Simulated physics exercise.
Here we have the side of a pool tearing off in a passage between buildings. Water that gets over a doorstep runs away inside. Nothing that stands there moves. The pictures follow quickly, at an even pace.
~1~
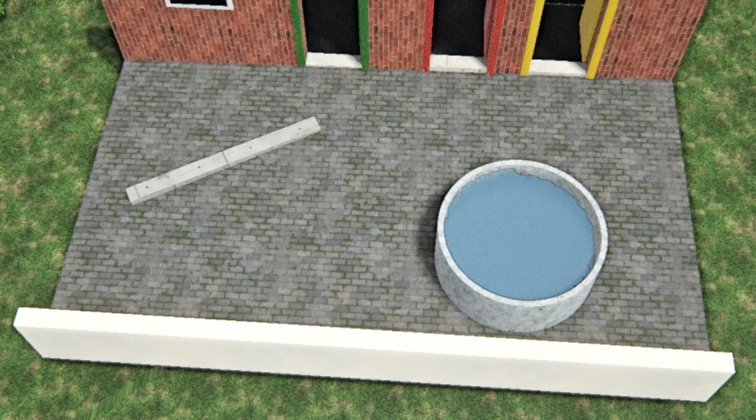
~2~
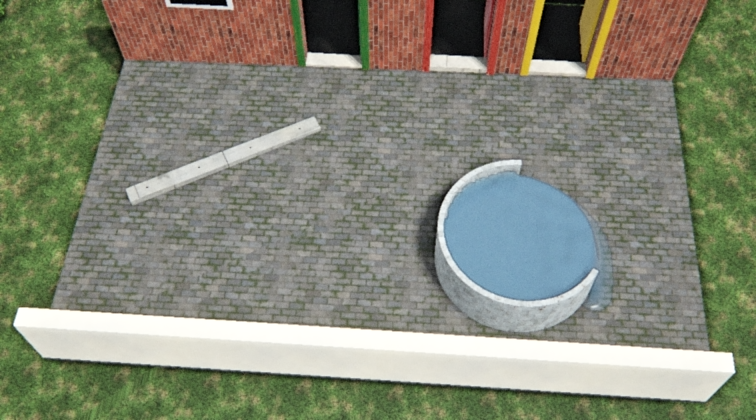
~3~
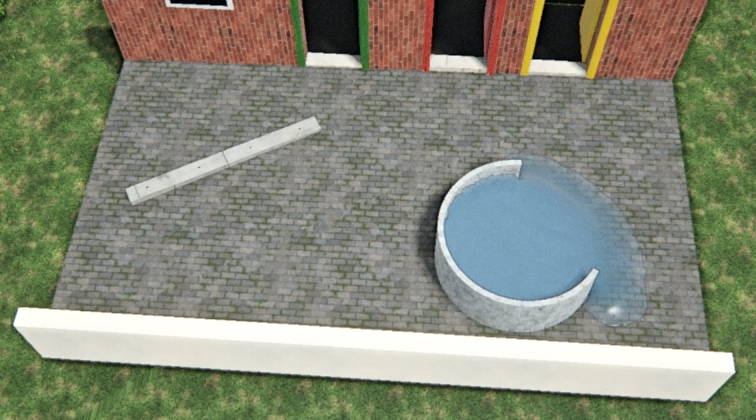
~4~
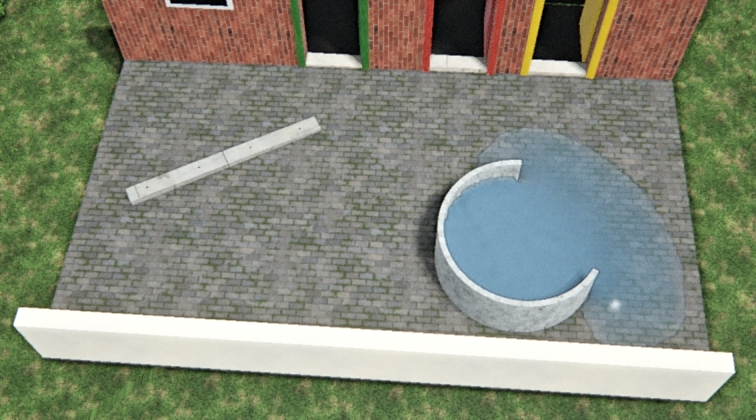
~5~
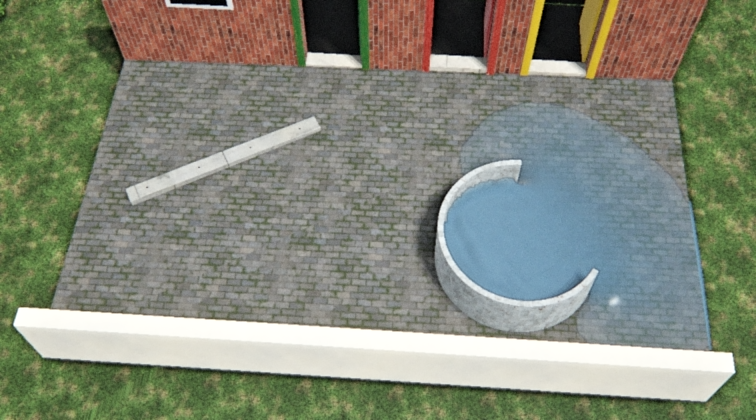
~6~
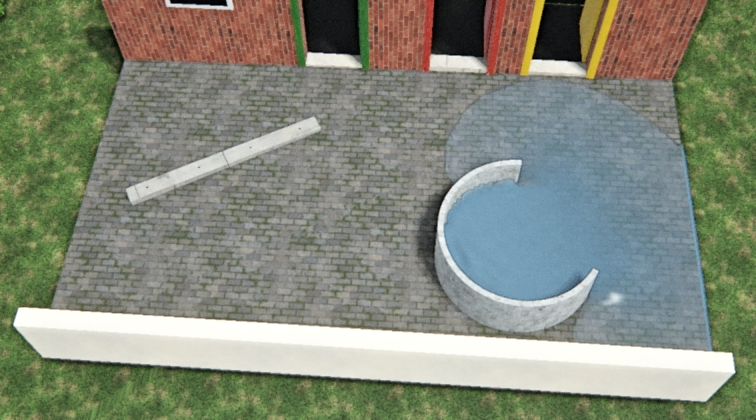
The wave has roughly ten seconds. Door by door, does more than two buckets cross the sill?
In the end: The yellow door takes more than that; the green door stays under that; the red door stays under that.
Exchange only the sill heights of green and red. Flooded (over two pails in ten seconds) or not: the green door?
My reading: Green holds.
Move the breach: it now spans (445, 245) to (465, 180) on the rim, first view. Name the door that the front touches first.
First comes the green one.
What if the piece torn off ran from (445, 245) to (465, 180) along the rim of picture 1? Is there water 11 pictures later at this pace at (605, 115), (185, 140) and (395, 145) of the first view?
One after the other: Not flooded, under water, wet.
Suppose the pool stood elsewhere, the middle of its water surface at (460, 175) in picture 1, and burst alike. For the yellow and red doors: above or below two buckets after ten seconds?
Then: Yellow floods; red passes that mark.
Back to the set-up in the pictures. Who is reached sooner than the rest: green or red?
The red one.
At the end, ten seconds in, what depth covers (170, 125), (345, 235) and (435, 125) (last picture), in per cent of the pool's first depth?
Roughly 2, 0 and 2 per cent, in turn.
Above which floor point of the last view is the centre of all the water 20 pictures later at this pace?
Close to (543, 197).
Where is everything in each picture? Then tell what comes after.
In the first frame, the round pool at (521, 233) is whole and still.
In the second frame, water pours out at (581, 220) and has run to (598, 305).
In the third frame, the front is at (510, 161), out from the gap at (580, 223).
In the fourth frame, water pours out at (579, 224) and has run to (514, 134).
In the fifth frame, the front is at (509, 112), out from the gap at (579, 225).
In the sixth frame, water pours out at (579, 225) and has run to (517, 88).
A moment on, water covers 25 % of the floor; the yellow door over two buckets in, the green door not reached, the red door wet at the sill, nothing in.
Next, water covers 25 % of the floor; the yellow door over two buckets in, the green door not reached, the red door wet at the sill, nothing in.
Then, water covers 30 % of the floor; the yellow door far over two buckets in, the green door wet at the sill, nothing in, the red door wet at the sill, nothing in.
Later, water covers 40 % of the floor; the yellow door far over two buckets in, the green door wet at the sill, nothing in, the red door wet at the sill, nothing in.
In the end, water covers 40 % of the floor; the yellow door far over two buckets in, the green door wet at the sill, nothing in, the red door wet at the sill, nothing in.
